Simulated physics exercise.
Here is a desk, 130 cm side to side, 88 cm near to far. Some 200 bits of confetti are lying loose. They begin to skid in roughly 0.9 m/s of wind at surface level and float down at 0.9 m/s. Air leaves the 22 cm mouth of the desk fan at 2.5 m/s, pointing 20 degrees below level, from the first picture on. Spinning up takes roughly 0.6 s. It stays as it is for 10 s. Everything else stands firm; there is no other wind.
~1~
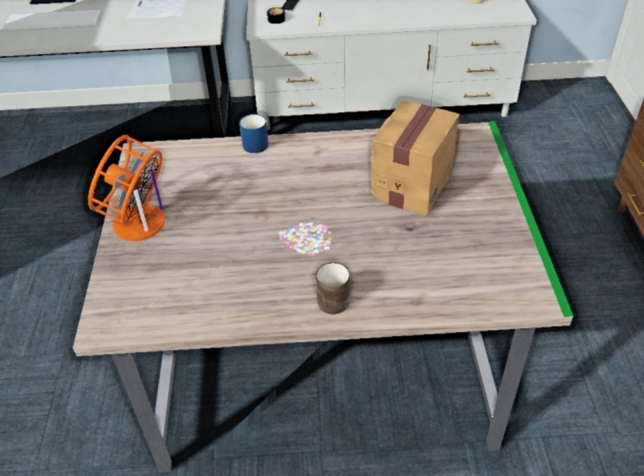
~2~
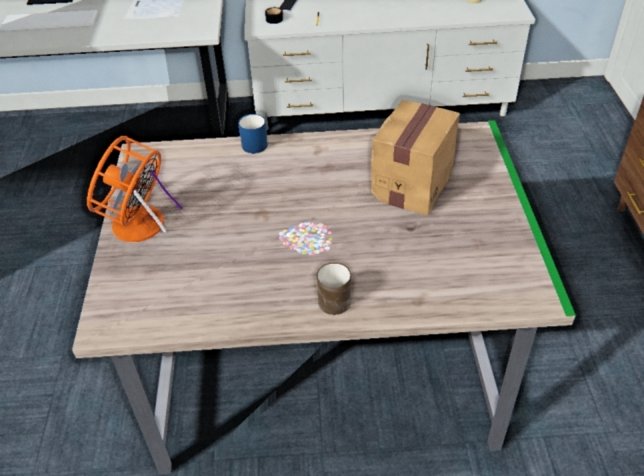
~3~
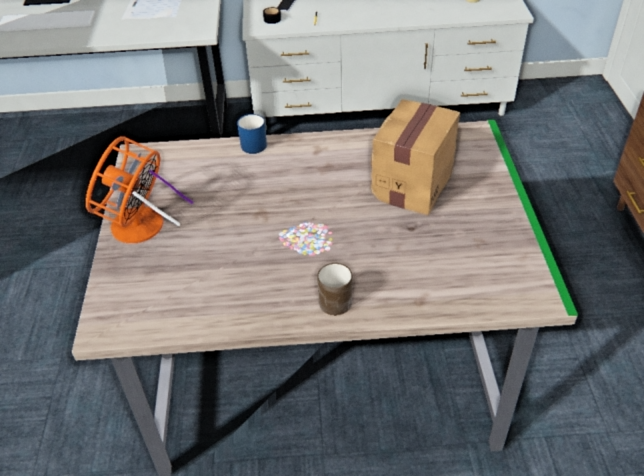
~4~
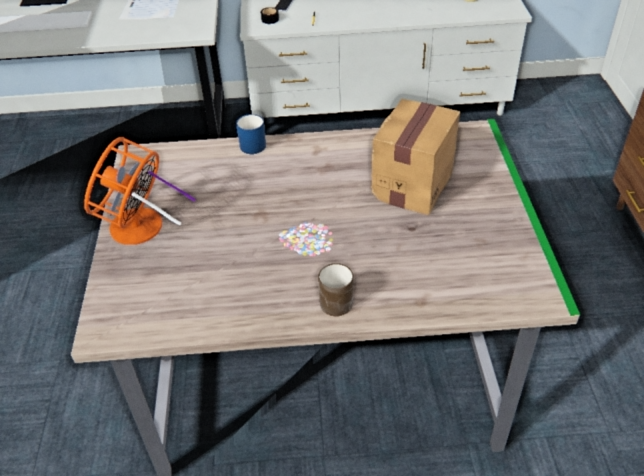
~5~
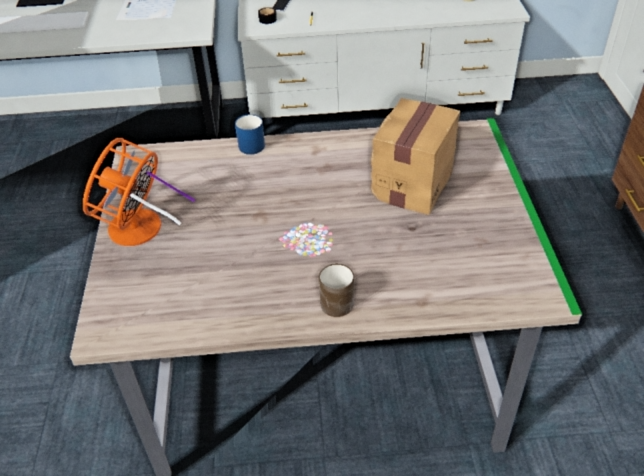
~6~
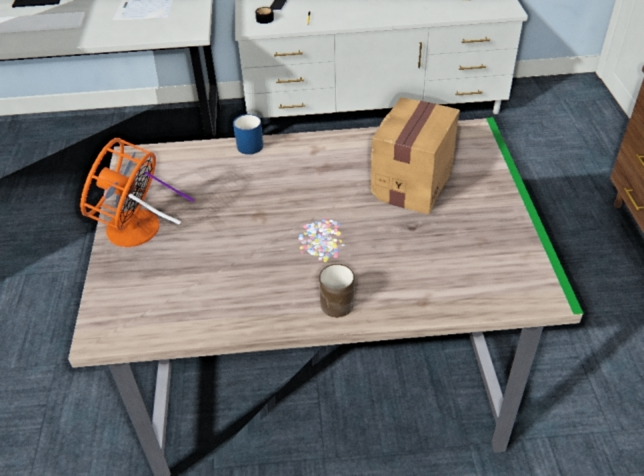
On a wooden desk, an orange fan's streamers lift, then the confetti begins skidding slightly right.
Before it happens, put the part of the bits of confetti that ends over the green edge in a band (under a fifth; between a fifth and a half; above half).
Of the bits of confetti, more than half end over the green edge.
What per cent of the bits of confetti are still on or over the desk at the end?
About 5 %.
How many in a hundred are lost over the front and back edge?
Roughly 5 % front, 0 % back.
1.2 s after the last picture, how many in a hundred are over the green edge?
About 90 %.
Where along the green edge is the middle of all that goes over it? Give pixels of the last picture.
At about (544, 229).
Then, 1.2 s after the last picture the count stands so, 86 % are over the green edge.
Then, 2.4 s after the last picture the count stands so, 88 % are over the green edge.
Then, 4.7 s after the last picture the count stands so, 88 % are over the green edge.
Then, 9.2 s after the last picture, at the end, 88 % are over the green edge.
